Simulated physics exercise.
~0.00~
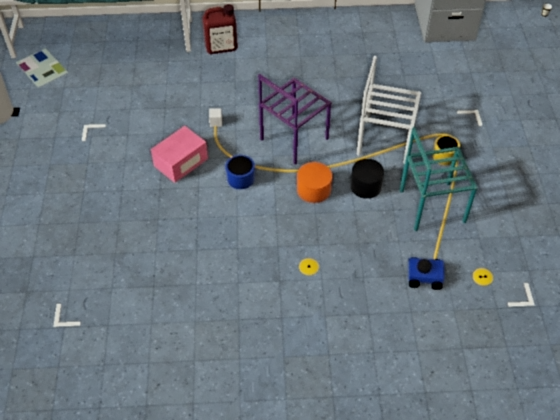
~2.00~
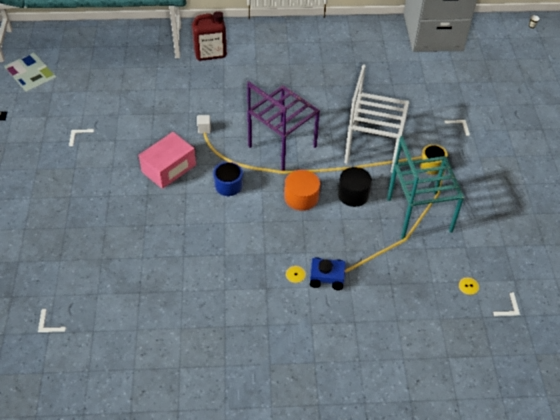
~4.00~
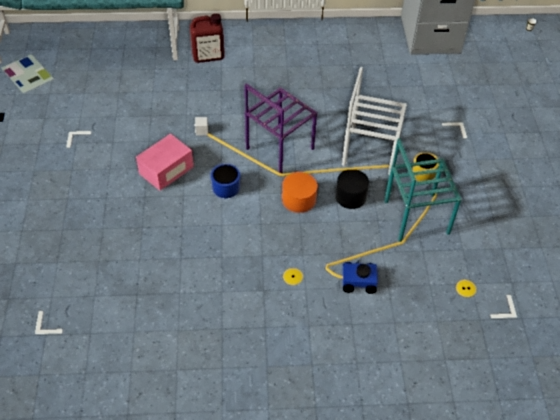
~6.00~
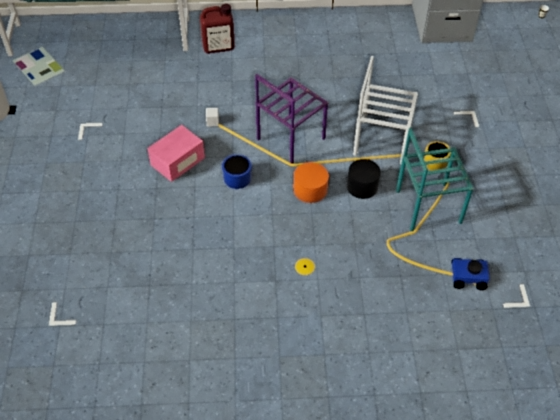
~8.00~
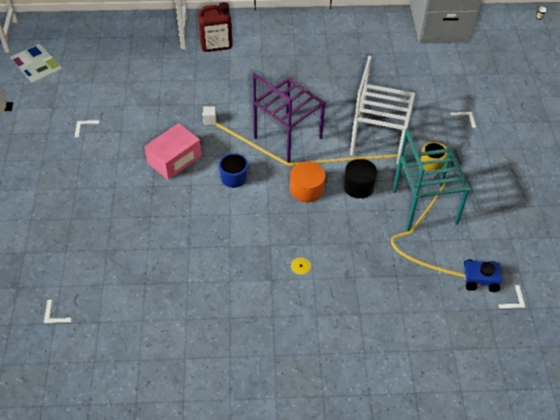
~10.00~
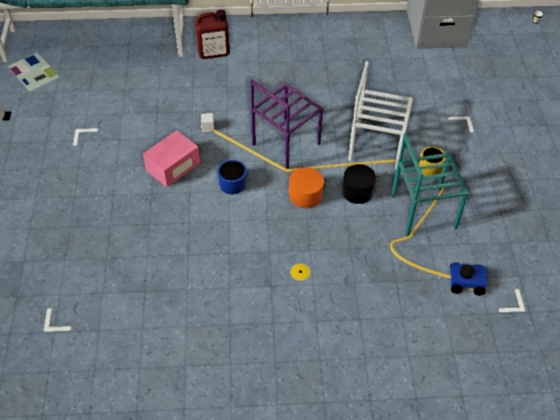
Tiled ward floor with a blue cart trailing a yellow lead past chairs and tubs, driving left, then right, and stopping, still tethered.
